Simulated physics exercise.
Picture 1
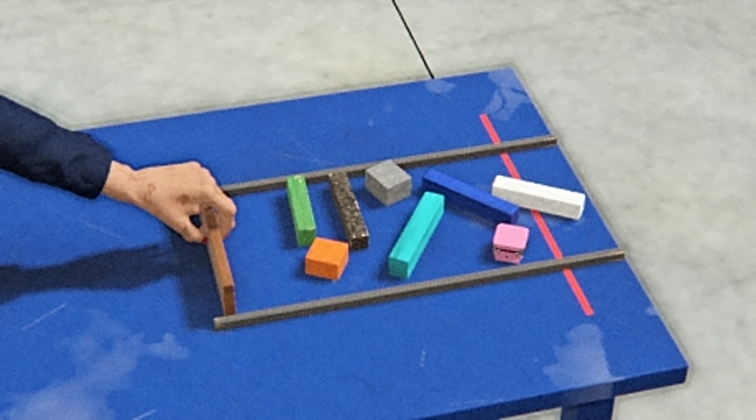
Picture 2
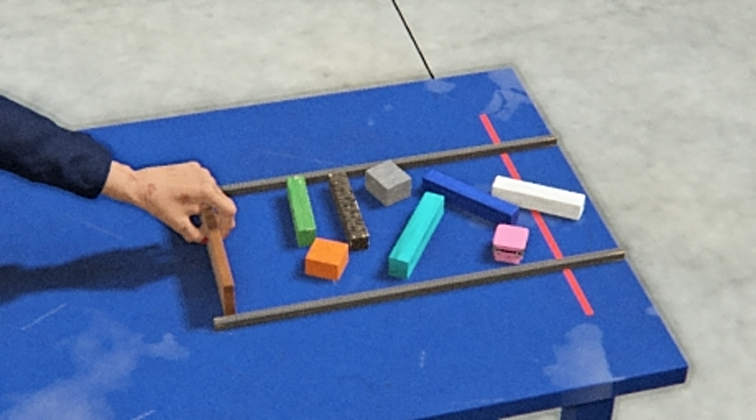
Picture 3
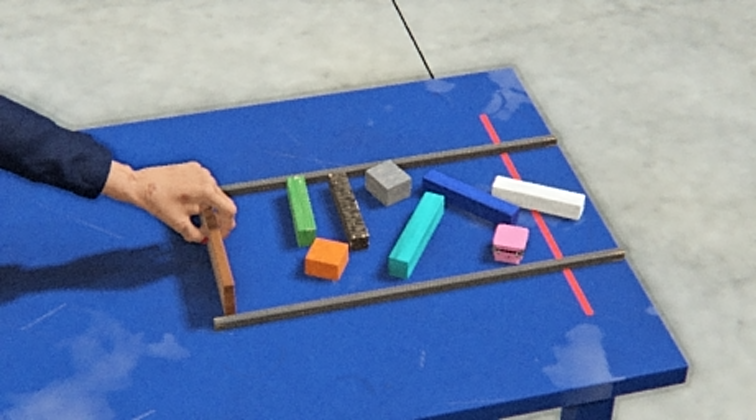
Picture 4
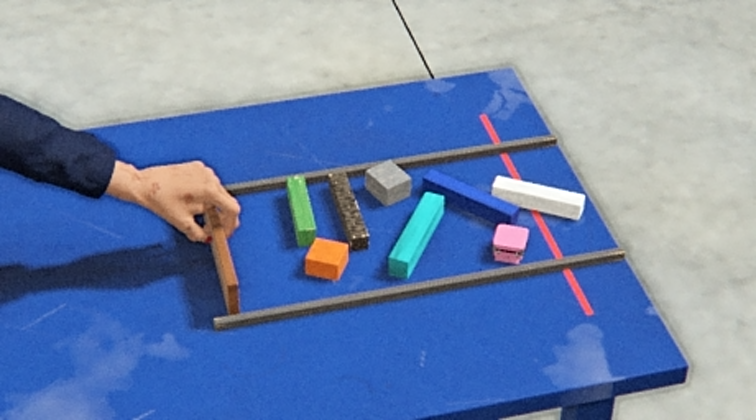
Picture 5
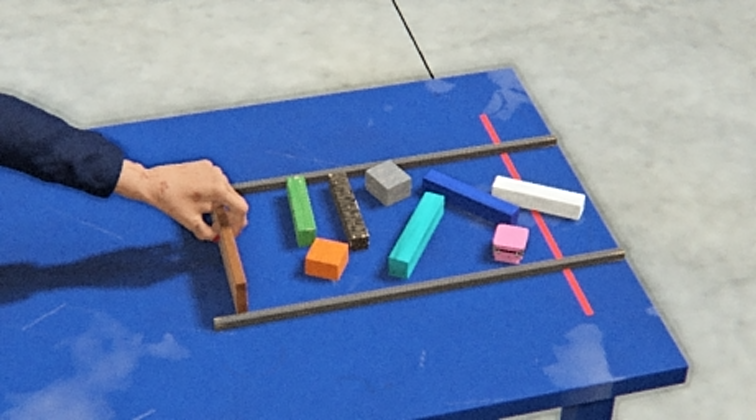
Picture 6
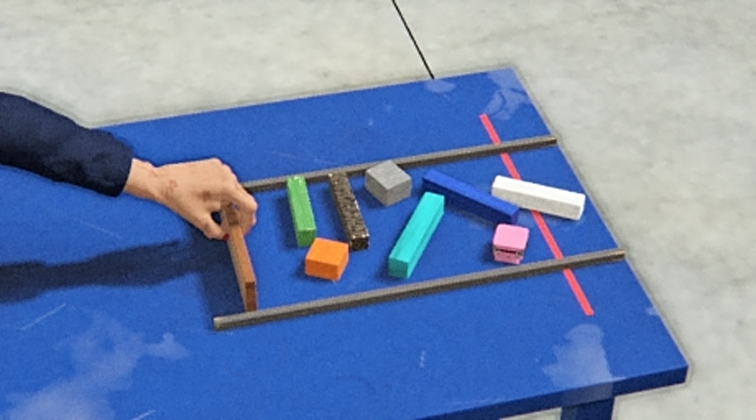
A hand in a dark sleeve holds an upright brown board at the left end of two thin rails on a blue table, seen from above at an angle against a pale floor. Between the rails lie green, black, turquoise and blue sticks, orange, grey and pink blocks, and a white bar across a red line at right. The hand slides the board slightly right, while the pieces and camera stay still.
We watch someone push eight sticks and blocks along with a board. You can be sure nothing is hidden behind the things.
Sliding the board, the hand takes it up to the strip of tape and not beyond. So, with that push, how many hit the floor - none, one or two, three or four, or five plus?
After the push, three or four are missing from the table.
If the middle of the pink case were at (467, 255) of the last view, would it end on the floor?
Note - pink case not retained.
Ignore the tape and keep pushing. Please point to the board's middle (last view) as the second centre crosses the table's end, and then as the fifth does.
The middle is at about (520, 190), later at about (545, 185).
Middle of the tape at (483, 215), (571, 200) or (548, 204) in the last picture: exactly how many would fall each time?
0, 6, 4.
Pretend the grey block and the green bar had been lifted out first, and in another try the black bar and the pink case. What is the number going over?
First 2, second 1.
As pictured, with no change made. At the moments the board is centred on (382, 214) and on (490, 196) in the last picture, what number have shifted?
6, then 8.
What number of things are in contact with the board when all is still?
It touches 2.
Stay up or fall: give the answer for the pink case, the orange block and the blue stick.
The pink case ends up below; the orange block stays put; and the blue stick ends up below.
Soon after, none off yet; white bar at rest near (538, 198); pink case at rest near (510, 244); blue stick at rest near (470, 199).
In the end, the number that fall off is three or four; gone, blue stick, pink case and white bar.
